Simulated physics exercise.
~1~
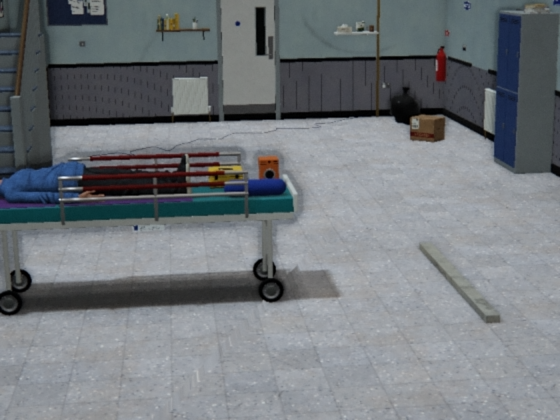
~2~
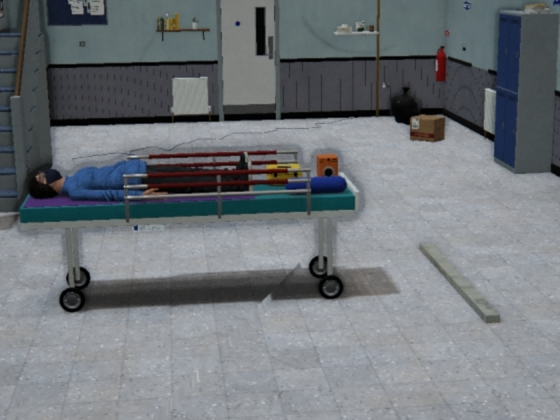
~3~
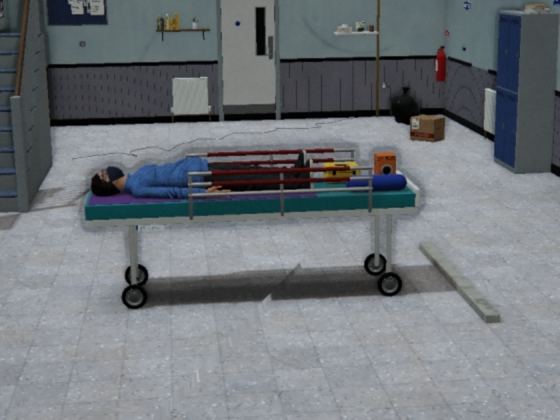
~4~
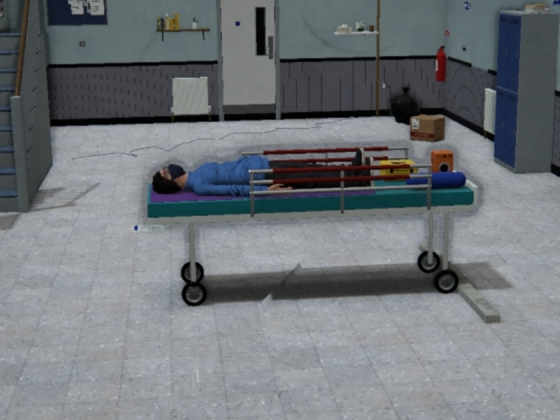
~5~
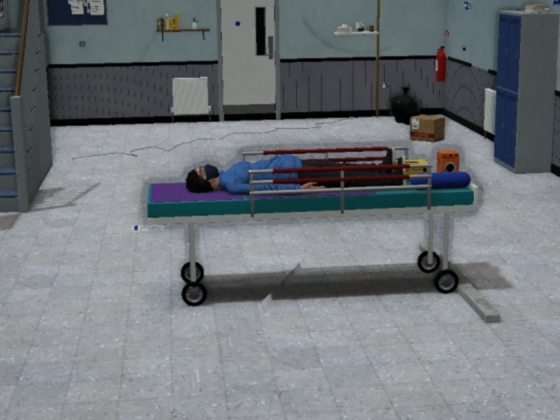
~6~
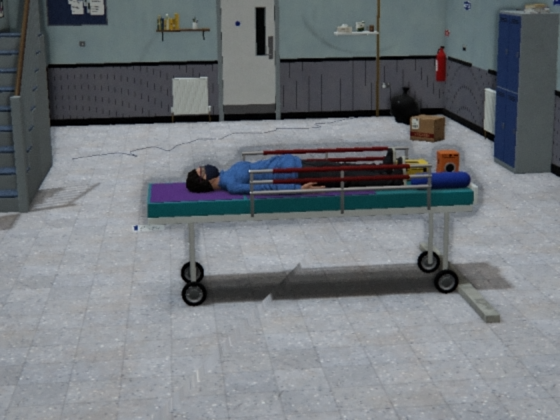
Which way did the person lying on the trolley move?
The person moved to the right, first along with the rolling trolley and then a little farther along its top after it stopped.
